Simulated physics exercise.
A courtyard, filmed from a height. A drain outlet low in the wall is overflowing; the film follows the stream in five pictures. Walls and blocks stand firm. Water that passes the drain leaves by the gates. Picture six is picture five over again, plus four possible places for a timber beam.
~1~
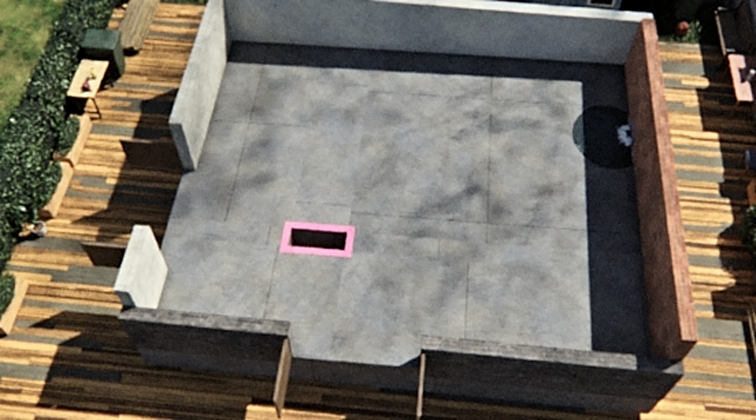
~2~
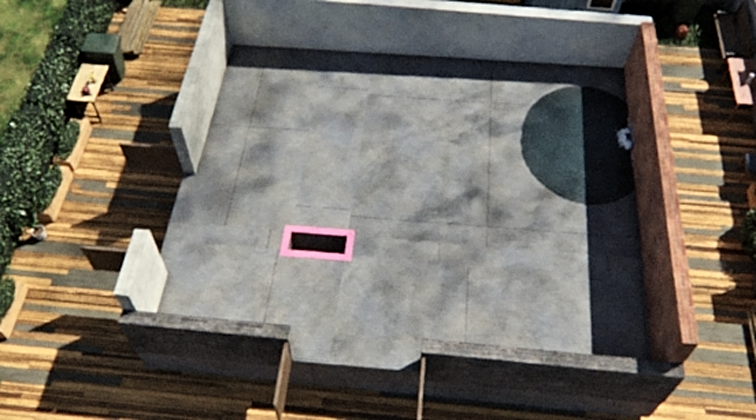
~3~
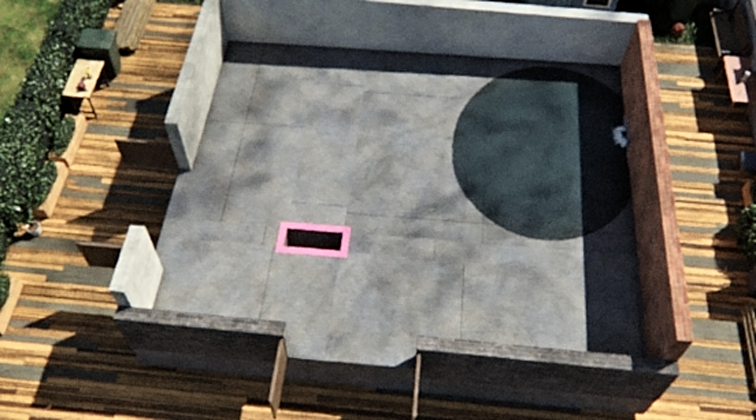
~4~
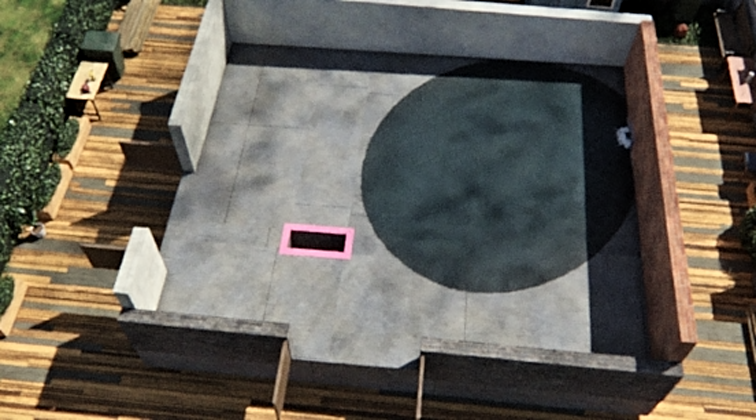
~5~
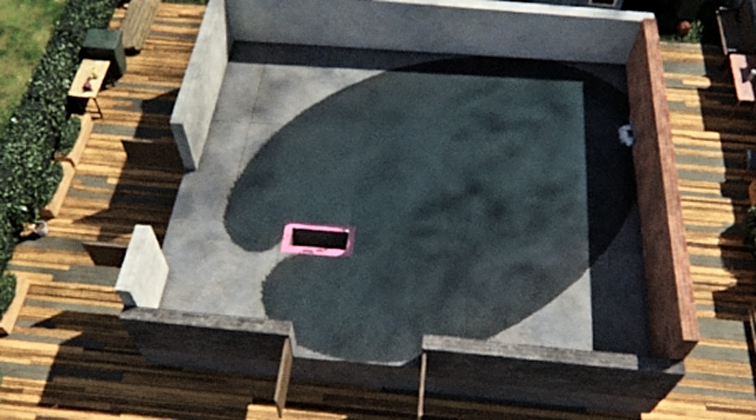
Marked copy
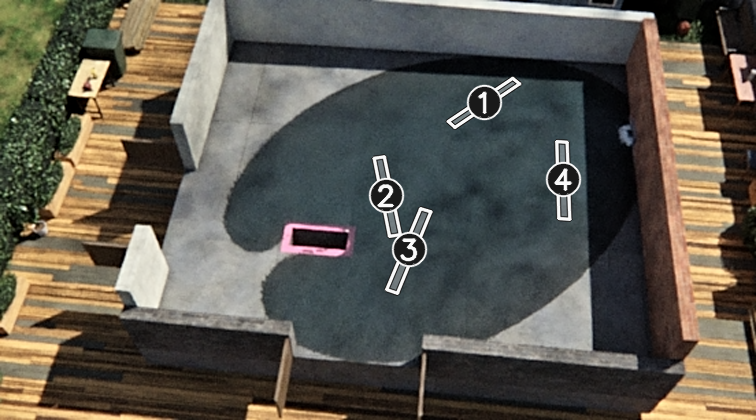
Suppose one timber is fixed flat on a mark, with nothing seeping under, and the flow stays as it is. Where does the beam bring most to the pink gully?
Place 1 does it best.
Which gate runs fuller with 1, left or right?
The left gate.
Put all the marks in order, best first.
The order is 1, 3, 4, 2.
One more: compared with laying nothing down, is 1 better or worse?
It is better.
On the marked copy, 1 from (451, 124) to (516, 81); 2 from (379, 157) to (394, 235); 3 from (392, 291) to (425, 210); 4 from (564, 218) to (561, 141).
For place 1, about 27 % of the stream runs into the pink gully, about 73 % out by the gates.
For place 2, next to none of the stream runs into the pink gully, about 98 % out by the gates.
For place 3, about 16 % of the stream runs into the pink gully, about 83 % out by the gates.
For place 4, about 11 % of the stream runs into the pink gully, about 88 % out by the gates.
